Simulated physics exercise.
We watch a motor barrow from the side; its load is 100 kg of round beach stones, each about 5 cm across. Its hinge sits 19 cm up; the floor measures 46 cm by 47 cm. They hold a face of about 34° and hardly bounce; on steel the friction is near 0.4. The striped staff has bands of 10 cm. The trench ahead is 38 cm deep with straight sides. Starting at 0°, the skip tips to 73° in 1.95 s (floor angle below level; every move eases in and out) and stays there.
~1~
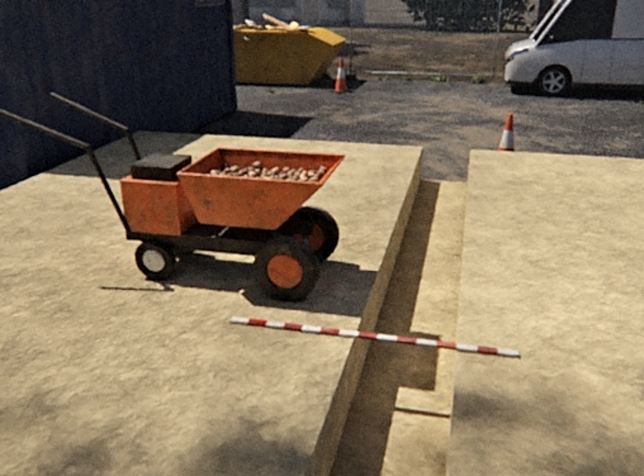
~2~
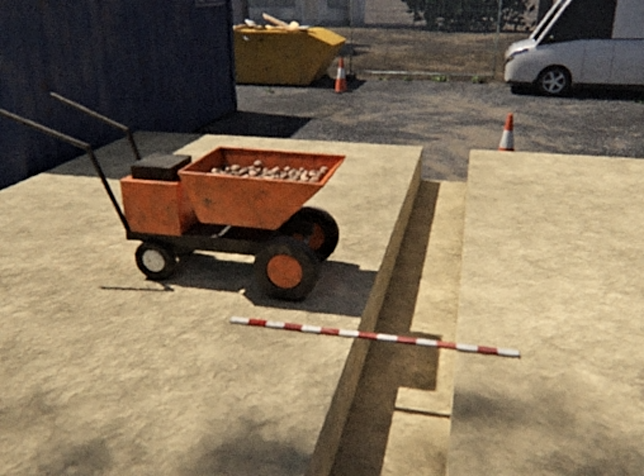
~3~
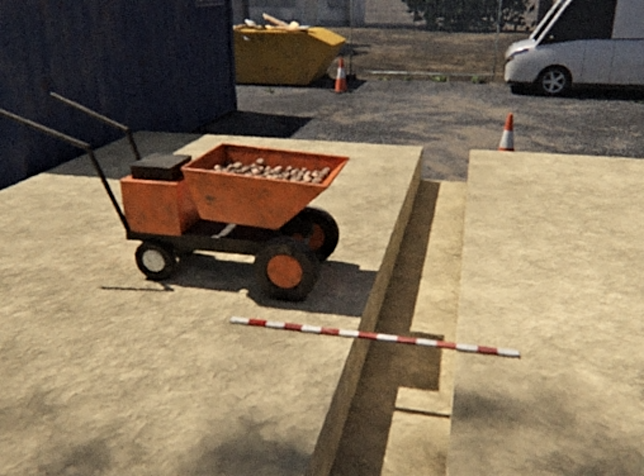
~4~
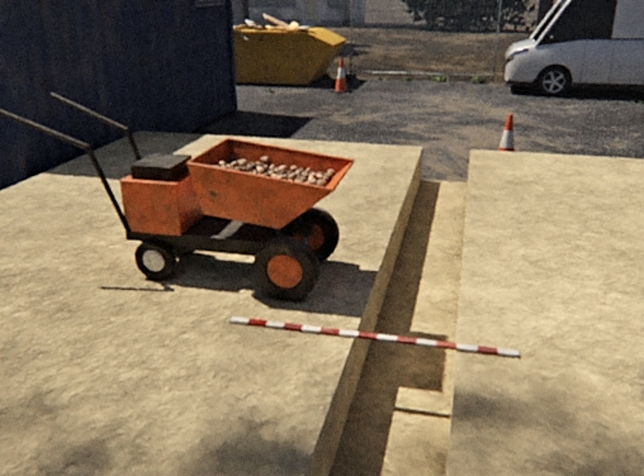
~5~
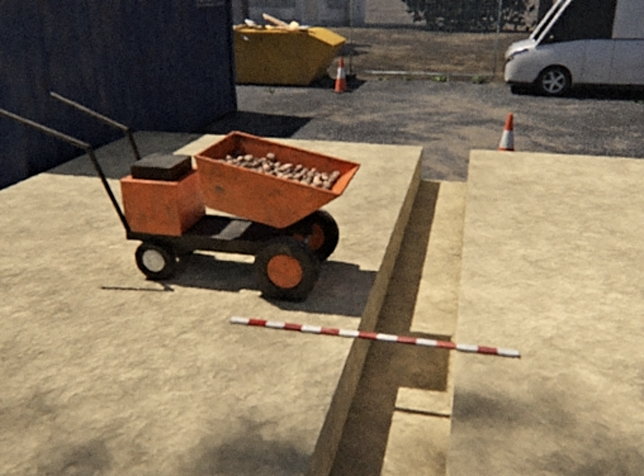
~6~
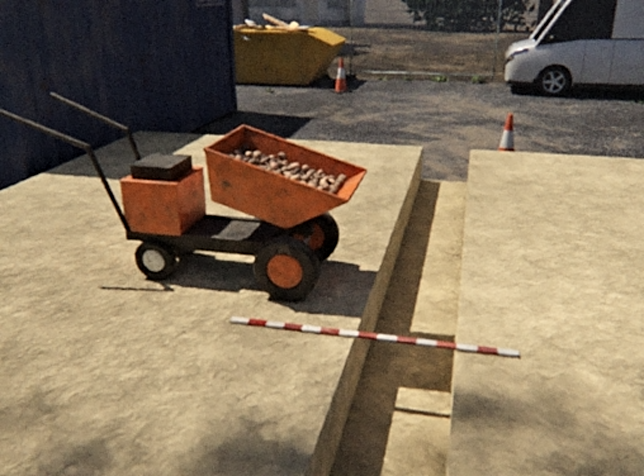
In a sunlit yard with a skip and a white vehicle behind, an orange motor barrow loaded with rounded stones stands still beside a straight-sided trench, while its skip gradually tilts forward to the right, its rear edge rising.
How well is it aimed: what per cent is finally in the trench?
Roughly 100 per cent ends in the trench.
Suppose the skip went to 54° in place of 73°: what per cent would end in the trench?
Then about 85 per cent.
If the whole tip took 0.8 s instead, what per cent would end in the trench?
In that case some 95 per cent.
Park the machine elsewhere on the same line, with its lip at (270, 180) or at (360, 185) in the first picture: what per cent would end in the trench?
About 75 and 65 per cent.
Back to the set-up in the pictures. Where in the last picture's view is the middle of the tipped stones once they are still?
Around (426, 339).
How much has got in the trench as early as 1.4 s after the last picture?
About 80 per cent by then.
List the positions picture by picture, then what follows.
The skip is at 0°, its lip at (322, 185); the top of the load is at (263, 172), in the first frame.
The skip is at 1°, its lip at (324, 185); the top of the load is at (245, 171), in the second frame.
Lip at (327, 187), floor tilted 3°, highest stones at (245, 169), in the third frame.
The skip is at 7°, its lip at (333, 191); the top of the load is at (246, 165), in the fourth frame.
Lip at (340, 195), floor tilted 11°, highest stones at (240, 160), in the fifth frame.
The skip is at 16°, its lip at (348, 202); the top of the load is at (244, 154), in the sixth frame.
Then, 0.9 s after the last picture the floor is at 61°, 98 % in the skip, 2 % in the trench; the foremost stones are at (404, 261).
Then, 1.4 s after the last picture the floor is at 73°, 20 % in the skip, 80 % in the trench; the foremost stones are at (452, 342).
Then, 1.8 s after the last picture the floor is at 73°, 1 % in the skip, 99 % in the trench; the foremost stones are at (453, 338).
Then, 3.8 s after the last picture the floor is at 73°, 0 % in the skip, 100 % in the trench; the foremost stones are at (454, 324).
